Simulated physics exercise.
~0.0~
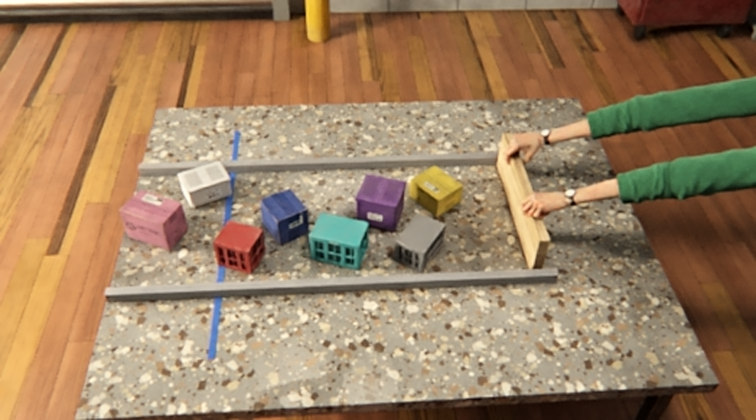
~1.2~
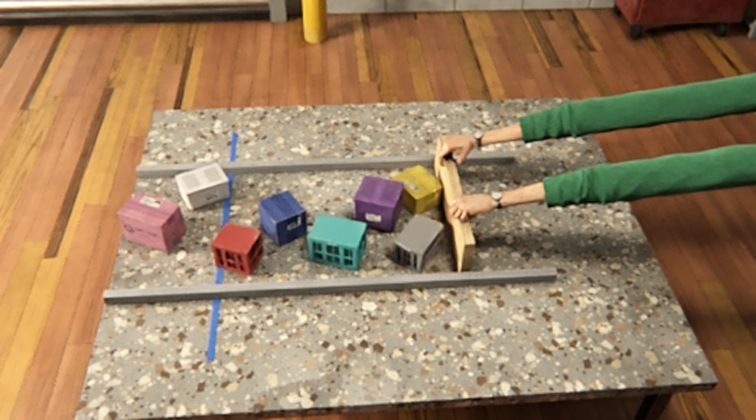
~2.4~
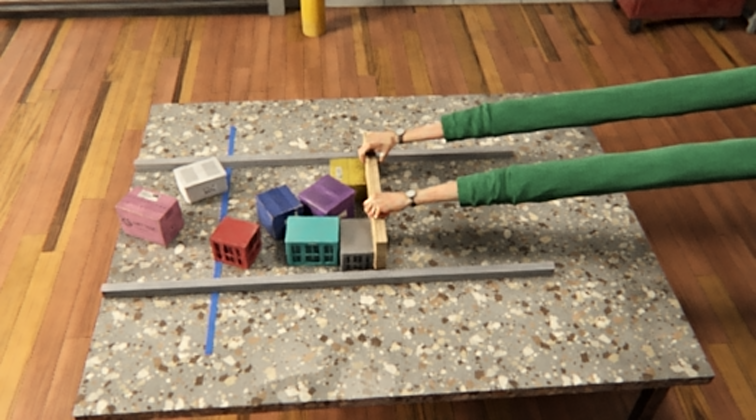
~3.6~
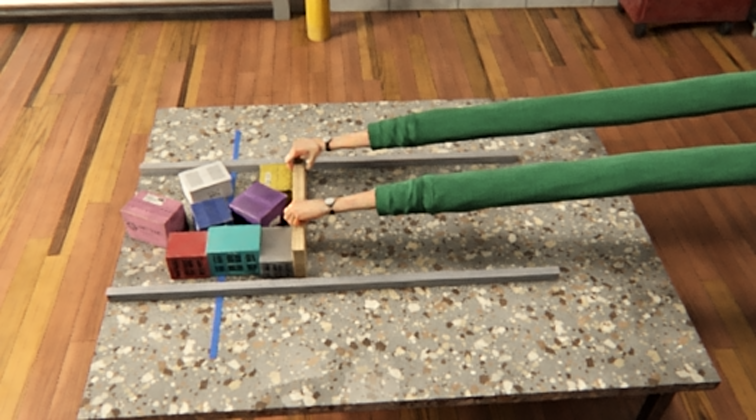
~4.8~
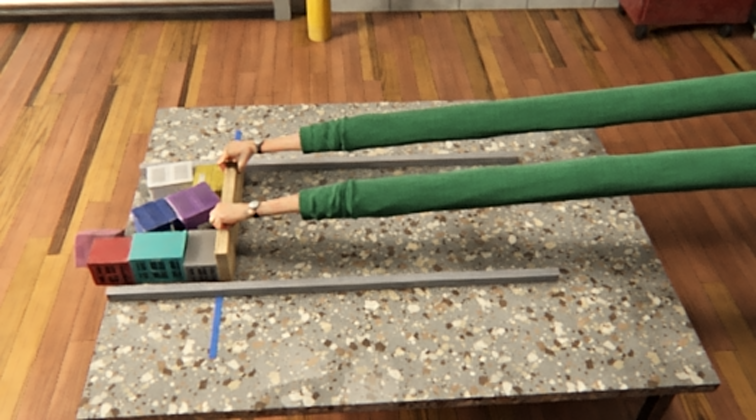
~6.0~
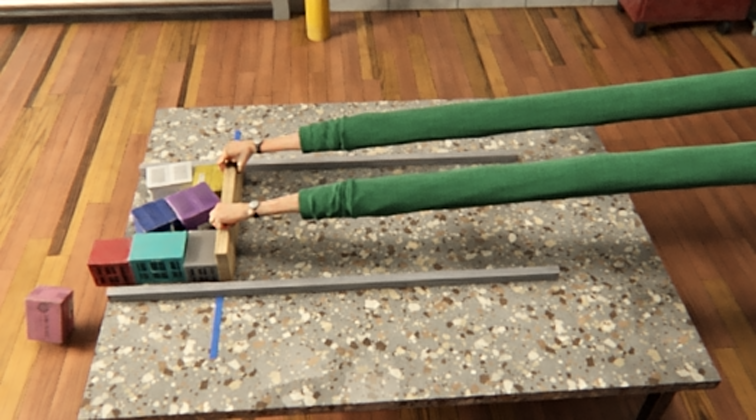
Two green-sleeved arms pushed a wooden plank leftward across a speckled table, gathering a jumble of small colorful boxes and crates between two gray rails, until the pink one dropped off the left end while the rest stayed bunched against the halted plank.
